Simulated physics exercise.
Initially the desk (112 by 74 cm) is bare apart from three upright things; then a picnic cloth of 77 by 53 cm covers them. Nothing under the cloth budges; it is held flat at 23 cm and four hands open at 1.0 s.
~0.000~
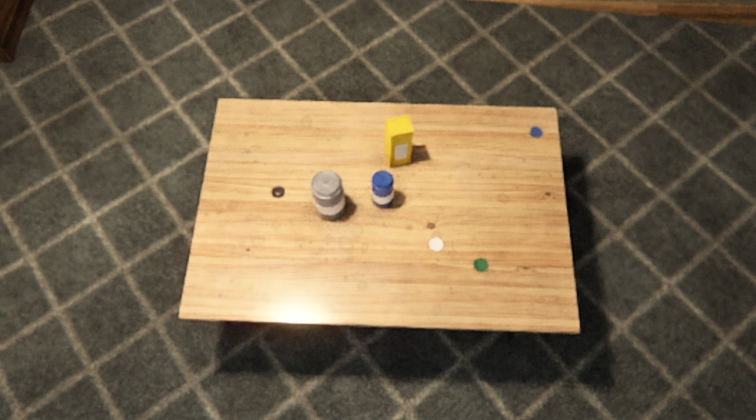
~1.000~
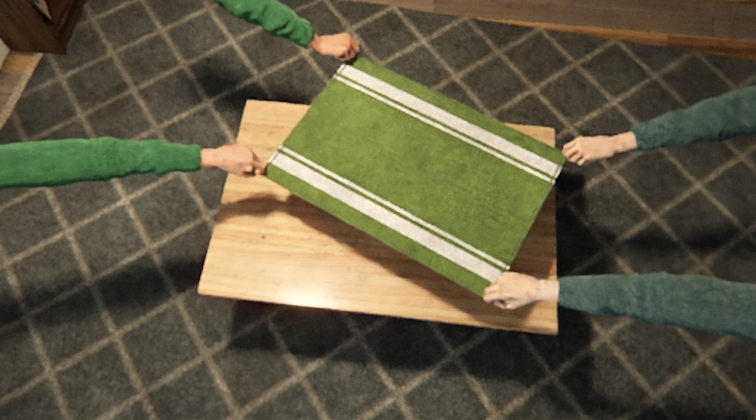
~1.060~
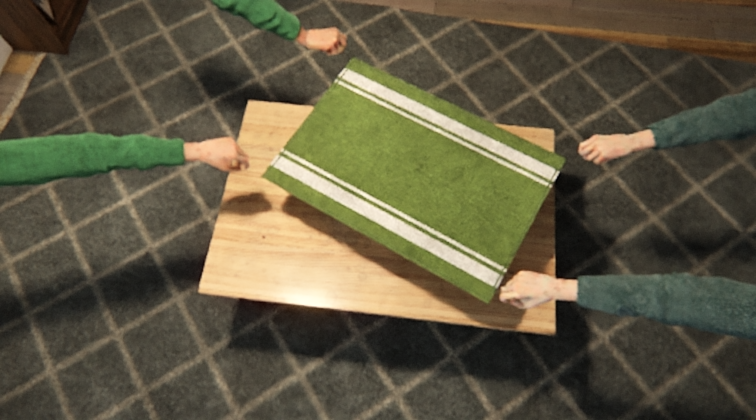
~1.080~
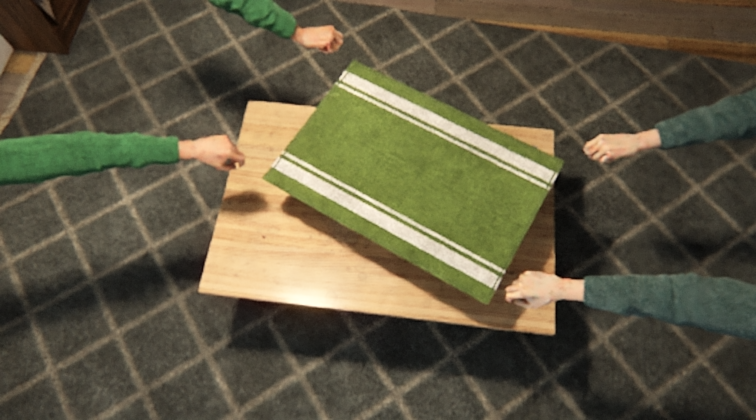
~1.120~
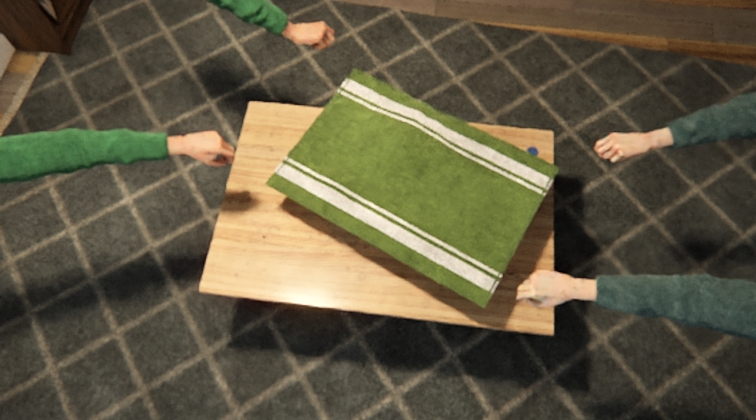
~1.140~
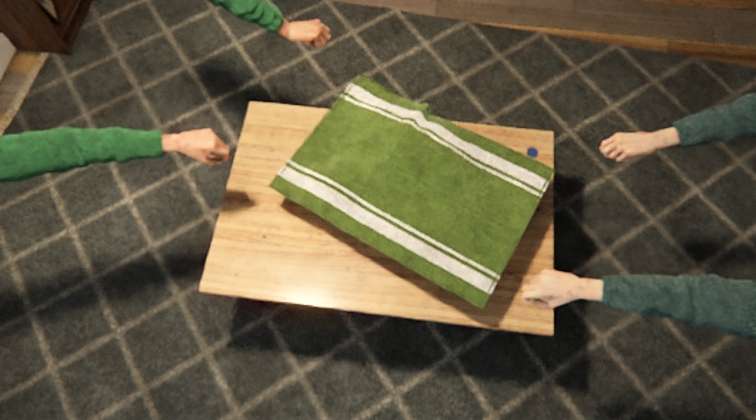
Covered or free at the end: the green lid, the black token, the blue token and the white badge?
The green lid vanishes under it, the black token stays uncovered, the blue token remains in the open, the white badge vanishes under it.
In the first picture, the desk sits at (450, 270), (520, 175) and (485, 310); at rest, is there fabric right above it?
Draped over, draped over, left clear - in the order asked.
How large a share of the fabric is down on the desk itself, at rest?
About 30 percent of it.
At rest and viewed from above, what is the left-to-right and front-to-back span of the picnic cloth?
74 cm x 66 cm, roughly.
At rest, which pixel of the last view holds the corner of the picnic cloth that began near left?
About (306, 212).
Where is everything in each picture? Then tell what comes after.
The first frame shows green lid (481, 265); black token (278, 192); blue token (536, 132); white badge (436, 244); yellow carton (399, 125), 19 cm tall; grey bottle (326, 182), 17 cm tall; blue jar (382, 178), 14 cm tall.
The second frame shows picnic cloth corners (259, 174) (352, 53) (568, 154) (491, 302); highest point 23 cm, lowest 23 cm.
The third frame shows picnic cloth corners (261, 177) (353, 58); highest point 21 cm, lowest 21 cm.
The fourth frame shows picnic cloth corners (262, 179) (354, 61); highest point 20 cm, lowest 20 cm.
The fifth frame shows picnic cloth corners (265, 184) (355, 69); highest point 20 cm, lowest 16 cm.
The sixth frame shows picnic cloth corners (268, 186) (360, 74) (555, 170) (482, 309); highest point 20 cm, lowest 14 cm.
After 1.3 s, 25 % of it is down, spanning 72 by 62 cm, above green lid, white badge.
After 1.5 s, 30 % of it is down, spanning 75 by 67 cm, above green lid, white badge.
After 1.7 s, 30 % of it is down, spanning 75 by 66 cm, above green lid, white badge.
After 1.9 s, 30 % of it is down, spanning 75 by 66 cm, above green lid, white badge.
After 2.7 s, 30 % of it is down, spanning 75 by 66 cm, above green lid, white badge.
